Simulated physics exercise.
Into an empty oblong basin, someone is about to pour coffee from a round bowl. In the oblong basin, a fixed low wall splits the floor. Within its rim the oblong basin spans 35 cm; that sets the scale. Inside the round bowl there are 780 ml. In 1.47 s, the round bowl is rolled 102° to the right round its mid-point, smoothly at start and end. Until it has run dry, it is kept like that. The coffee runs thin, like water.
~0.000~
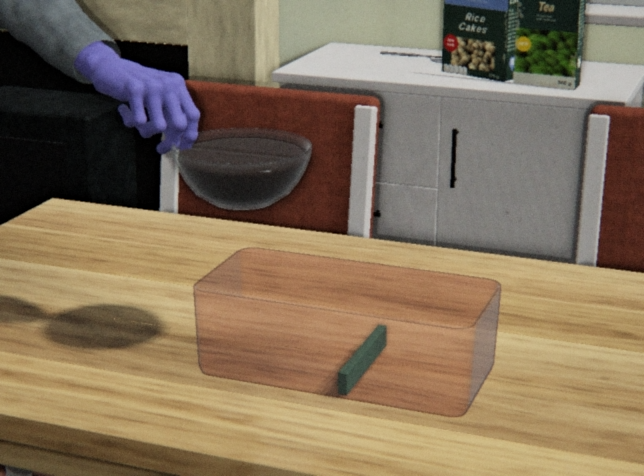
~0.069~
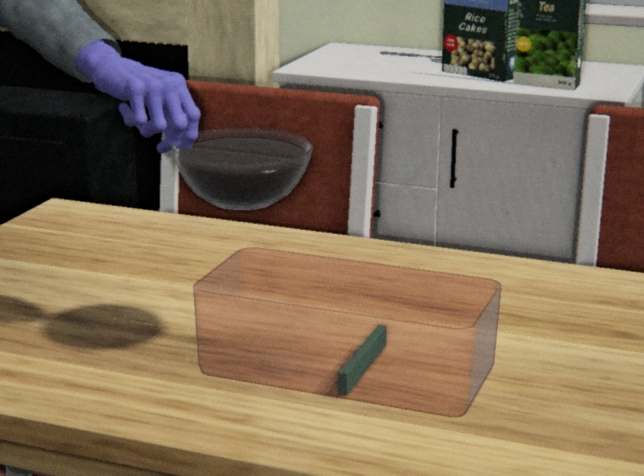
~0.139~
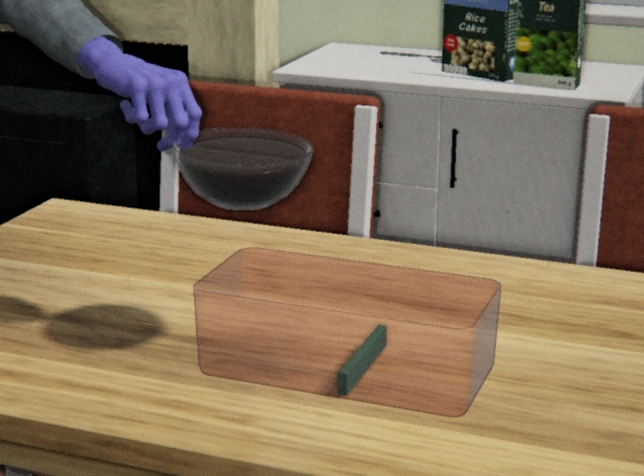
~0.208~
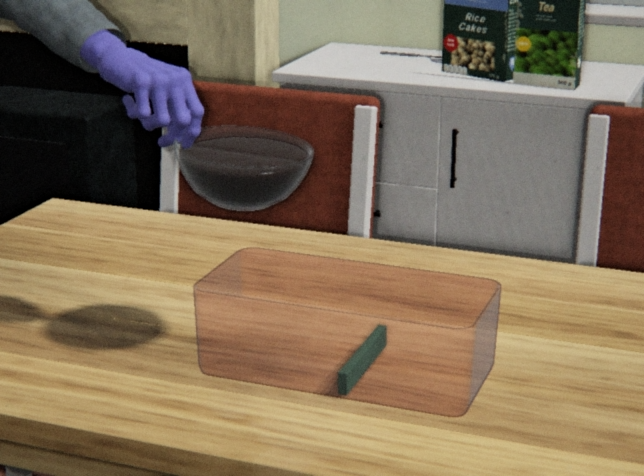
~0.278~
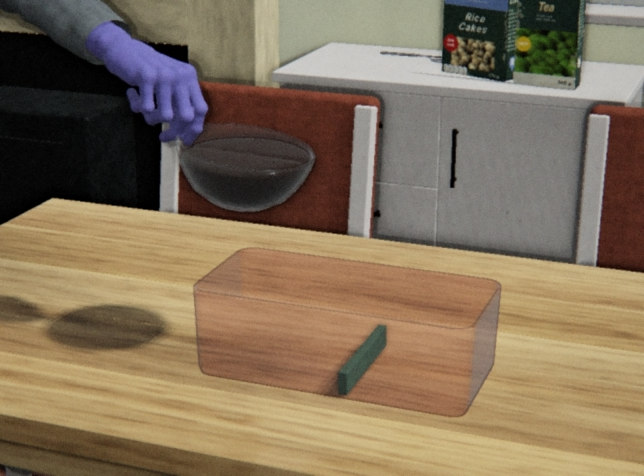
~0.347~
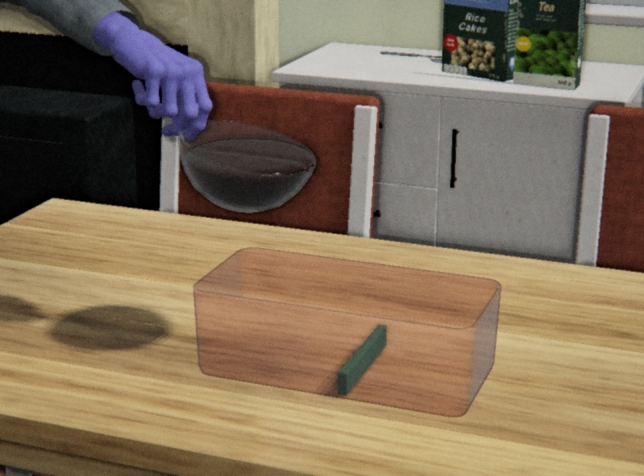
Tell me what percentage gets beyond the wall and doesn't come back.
Around 46 % gets beyond the wall and stays.
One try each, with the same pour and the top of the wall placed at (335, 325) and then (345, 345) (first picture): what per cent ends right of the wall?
Roughly 75 per cent, then 65 per cent.
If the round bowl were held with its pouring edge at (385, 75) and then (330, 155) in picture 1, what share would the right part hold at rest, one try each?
I'd expect close to 65 per cent and then close to 65 per cent.
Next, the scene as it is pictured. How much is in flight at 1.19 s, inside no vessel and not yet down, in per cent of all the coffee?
Near 3 percent.
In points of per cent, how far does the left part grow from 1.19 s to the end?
About 2 percent.
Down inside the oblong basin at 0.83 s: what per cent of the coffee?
About 38%.
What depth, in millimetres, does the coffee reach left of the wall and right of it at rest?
Final levels - left approx 14 mm, right approx 16 mm.
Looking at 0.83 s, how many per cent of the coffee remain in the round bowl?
32 %.
Then, 0.83 s in, the tilt is 62° and 32 per cent is still to pour, 15 is left of the wall and 23 right of it.
Then, 1.19 s in, the tilt is 93° and 0 per cent is still to pour, 51 is left of the wall and 45 right of it.
Then, 1.56 s in, the tilt is 102° and 0 per cent is still to pour, 54 is left of the wall and 46 right of it.
Then, 1.97 s in, the tilt is 102° and 0 per cent is still to pour, 53 is left of the wall and 46 right of it.
Finally, 53 per cent lies left of the wall, 46 right of it and 1 outside.
